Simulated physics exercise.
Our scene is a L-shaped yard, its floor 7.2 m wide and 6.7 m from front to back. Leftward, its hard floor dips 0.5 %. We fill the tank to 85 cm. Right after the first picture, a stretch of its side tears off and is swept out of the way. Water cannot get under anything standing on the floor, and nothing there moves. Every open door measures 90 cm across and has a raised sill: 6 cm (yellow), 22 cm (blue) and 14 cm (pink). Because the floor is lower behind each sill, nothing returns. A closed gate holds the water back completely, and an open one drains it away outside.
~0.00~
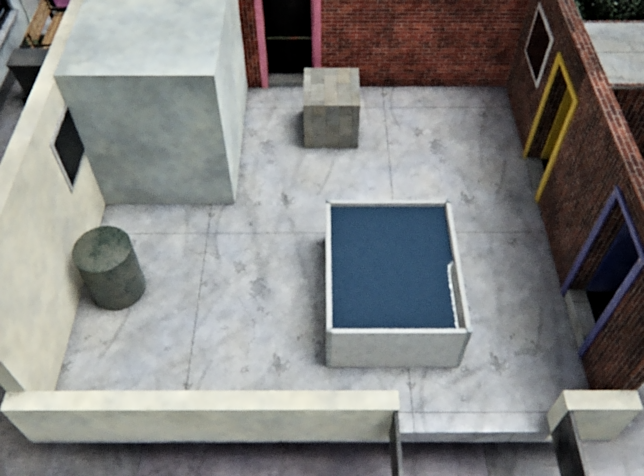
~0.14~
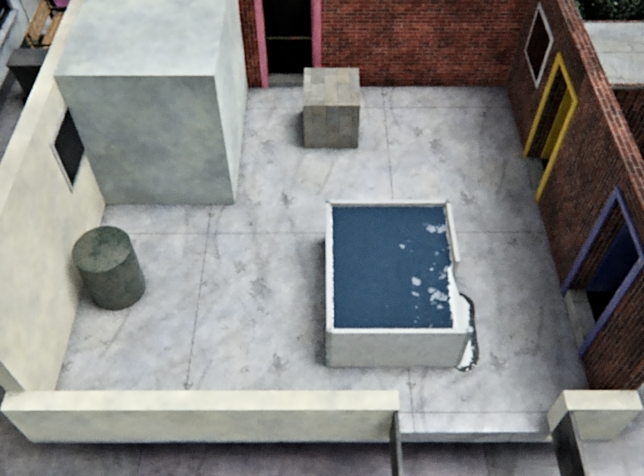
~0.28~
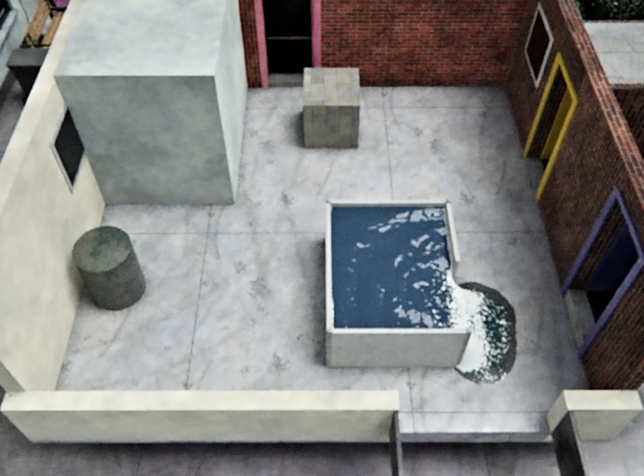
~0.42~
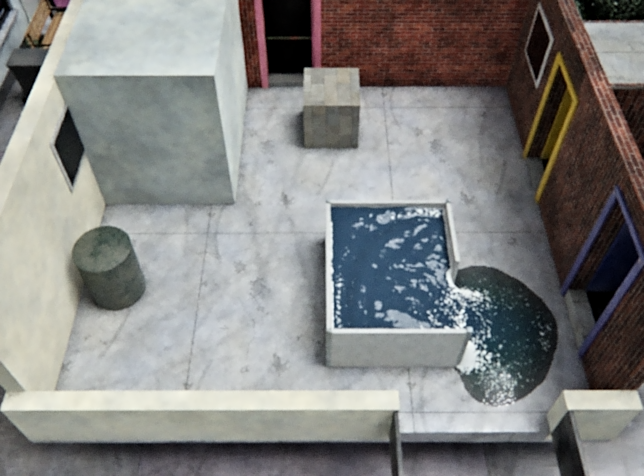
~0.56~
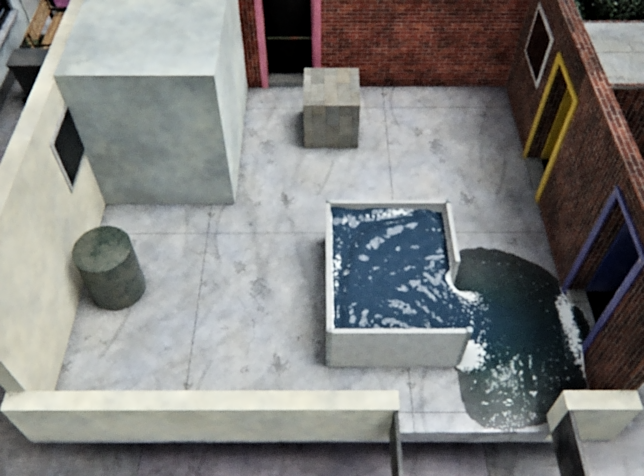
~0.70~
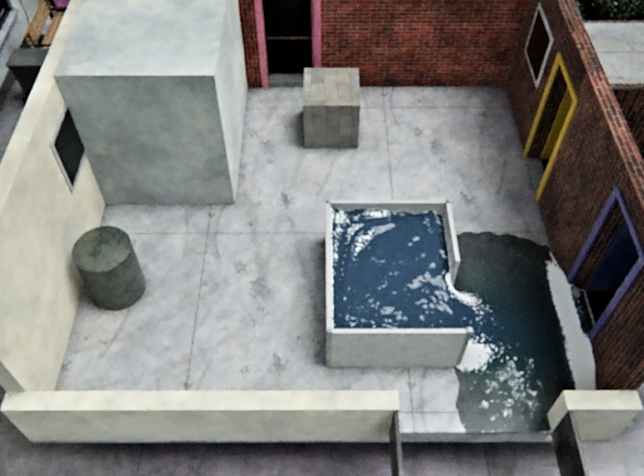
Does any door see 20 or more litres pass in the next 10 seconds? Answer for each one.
Answer per door: The yellow door, no; the blue door, yes; the pink door, no.
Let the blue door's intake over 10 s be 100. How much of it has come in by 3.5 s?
Fraction in by then: Around 95 per cent.
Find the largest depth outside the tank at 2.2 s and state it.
About 42 cm.
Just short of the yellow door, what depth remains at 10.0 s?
The depth there is near 2.5 cm.
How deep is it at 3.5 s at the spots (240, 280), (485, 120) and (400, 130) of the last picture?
Spot one 0 cm, spot two 4 cm, spot three 3 cm.
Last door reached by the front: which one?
That would be the pink one.
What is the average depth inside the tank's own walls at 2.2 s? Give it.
I'd put the average depth near 42 cm.
After 1.4 s water covers 15 % of the floor and is deepest (56 cm) near (588, 413); yellow door 5 cm at the sill, 0 L in, blue door 48 cm at the sill, 90 L in, pink door not reached.
After 2.2 s water covers 25 % of the floor and is deepest (42 cm) near (588, 413); yellow door 6 cm at the sill, 0 L in, blue door 41 cm at the sill, 215 L in, pink door not reached.
After 3.5 s water covers 40 % of the floor and is deepest (28 cm) near (568, 340); yellow door 6 cm at the sill, 0 L in, blue door 28 cm at the sill, 291 L in, pink door not reached.
After 6.0 s water covers 55 % of the floor and is deepest (19 cm) near (249, 92); yellow door 5 cm at the sill, 0 L in, blue door 16 cm at the sill, 305 L in, pink door 5 cm at the sill, 0 L in.
After 10.0 s water covers 80 % of the floor and is deepest (11 cm) near (248, 99); yellow door 3 cm at the sill, 0 L in, blue door 8 cm at the sill, 305 L in, pink door 9 cm at the sill, 0 L in.
